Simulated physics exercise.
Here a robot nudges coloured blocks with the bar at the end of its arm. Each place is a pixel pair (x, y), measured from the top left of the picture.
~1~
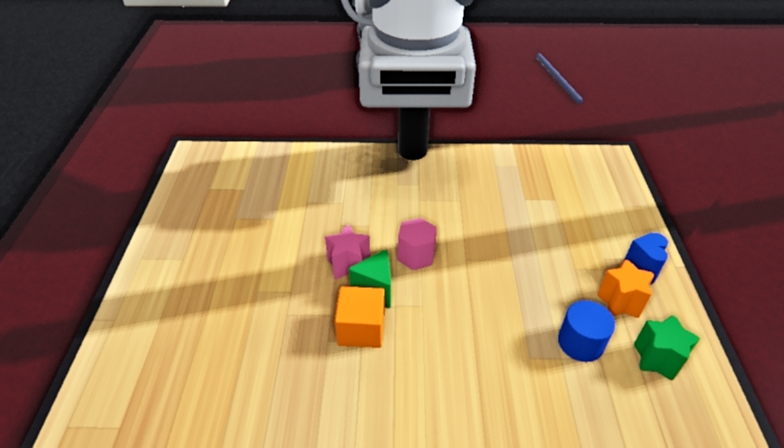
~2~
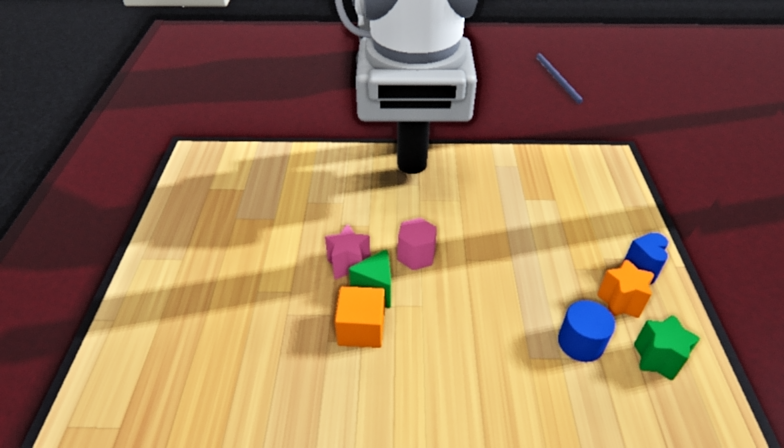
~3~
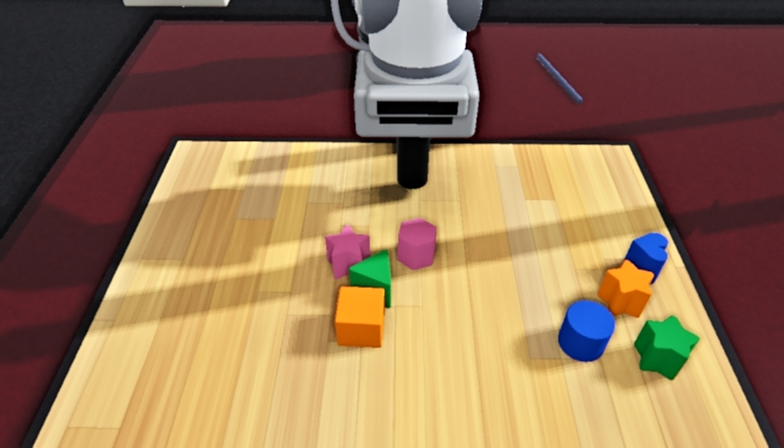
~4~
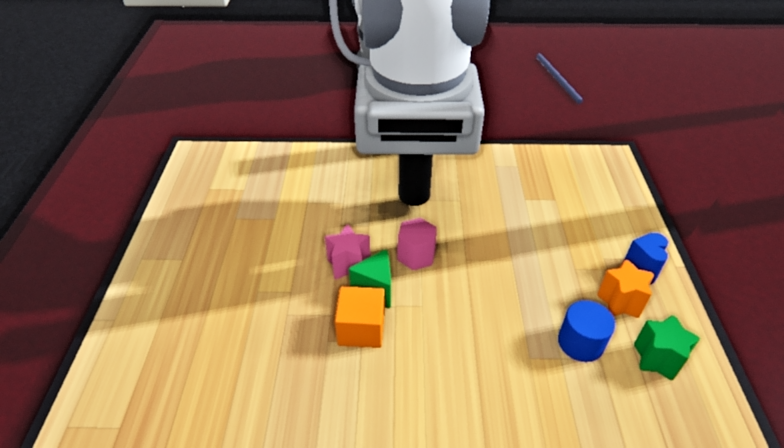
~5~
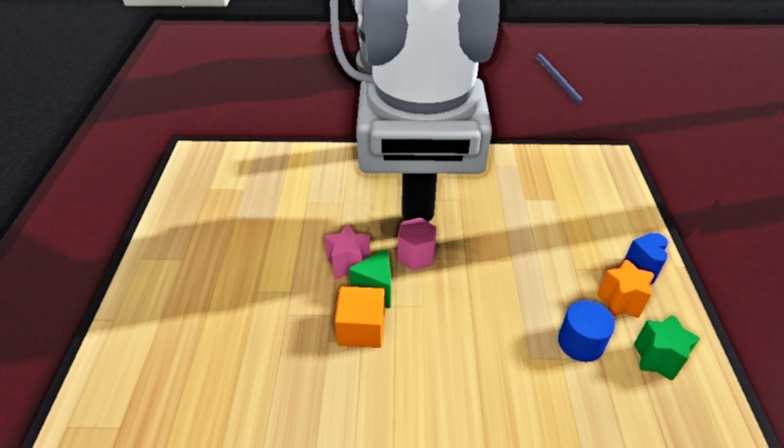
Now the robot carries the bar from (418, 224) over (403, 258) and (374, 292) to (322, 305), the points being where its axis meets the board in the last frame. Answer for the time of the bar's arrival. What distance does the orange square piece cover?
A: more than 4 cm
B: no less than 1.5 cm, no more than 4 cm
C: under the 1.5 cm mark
Correct choice: B.
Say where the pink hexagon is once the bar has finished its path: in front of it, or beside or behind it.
It ends up beside or behind the bar.
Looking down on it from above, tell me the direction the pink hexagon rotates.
Overhead view: Anti-clockwise.
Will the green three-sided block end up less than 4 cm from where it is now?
No, I don't think so.
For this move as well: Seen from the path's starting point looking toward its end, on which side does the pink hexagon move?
The pink hexagon goes left.
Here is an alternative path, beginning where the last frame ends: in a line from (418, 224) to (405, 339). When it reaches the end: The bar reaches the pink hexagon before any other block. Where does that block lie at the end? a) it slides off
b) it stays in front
The correct letter is b.
The first path, step by step. One third of the way, bar at (402, 249); pink hexagon at (413, 263), turned 25° anticlockwise.
Two thirds of the way, bar at (372, 282); orange square piece at (355, 317), turned 20° anticlockwise; green three-sided block at (347, 287), turned 40° anticlockwise; pink hexagon at (411, 284), turned 80° anticlockwise.
At the end, bar at (320, 295); pink star block in place; orange square piece at (353, 321), turned 25° anticlockwise; green three-sided block at (299, 307), turned 75° anticlockwise; pink hexagon at (411, 284), turned 80° anticlockwise.
